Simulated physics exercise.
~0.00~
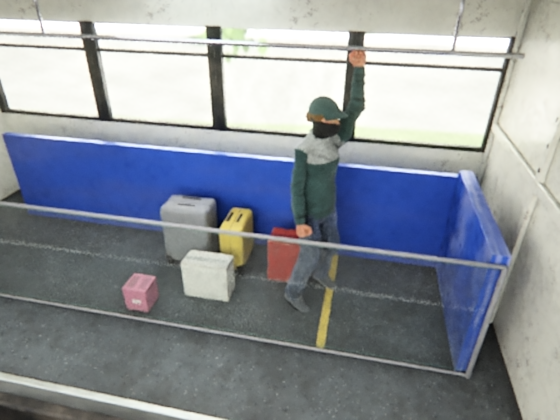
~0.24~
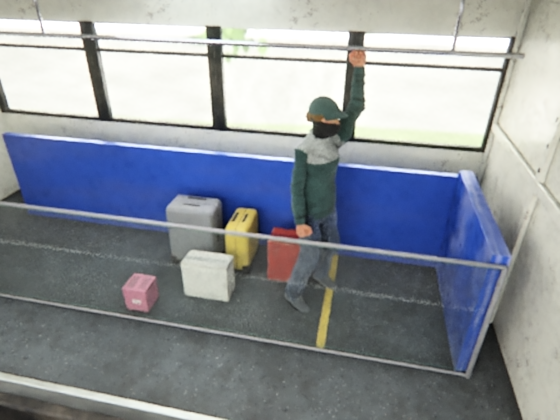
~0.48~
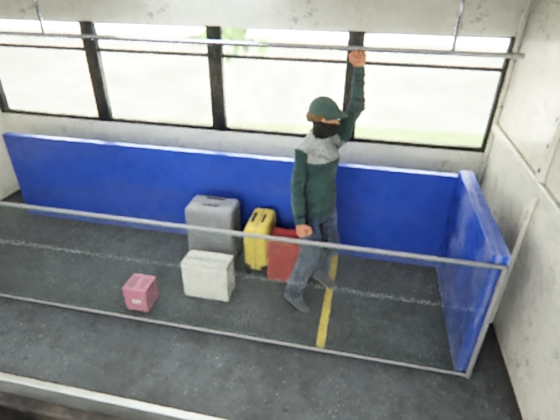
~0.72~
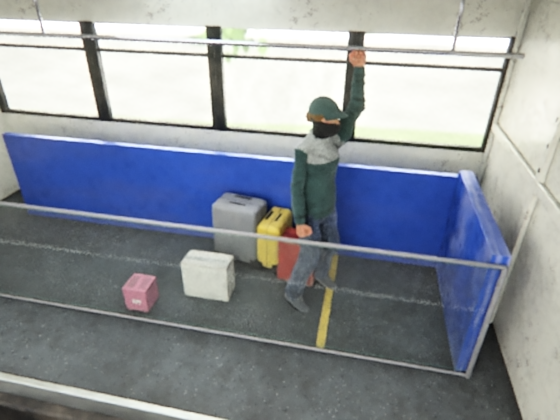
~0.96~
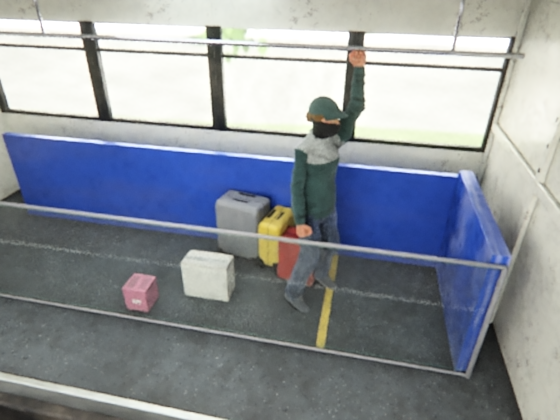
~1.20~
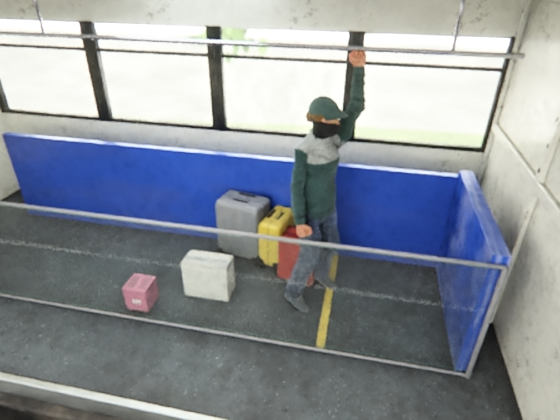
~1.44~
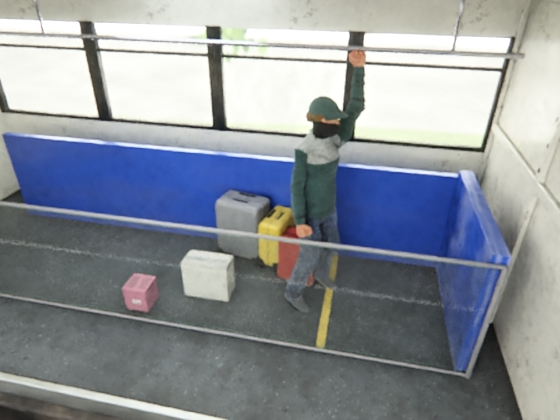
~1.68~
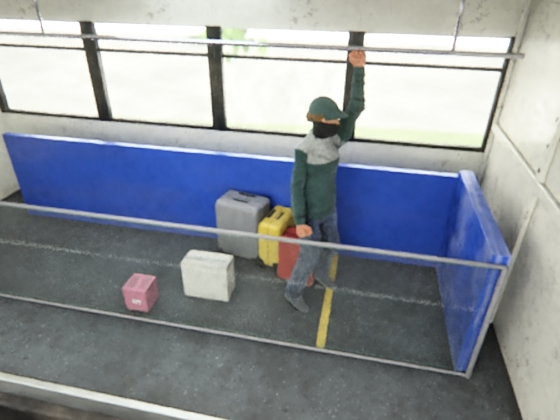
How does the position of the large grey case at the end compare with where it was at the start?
It ends farther to the right along the blue wall, behind and to the right of the white case and close to the yellow case and the traveller. At the start it stood farther left, behind the white case and the pink box.
In the bay of a bus with a low blue wall, a traveller in a green cap stands holding the overhead rail, with five pieces of luggage on the floor to the left. The grey case and the smaller yellow case begin to slide right along the wall. They keep moving until the yellow case closes up against the red bag beside the traveller's legs. The red bag shifts slightly right, while the white case and the pink box stay put. All the luggage then rests still, short of the yellow line.
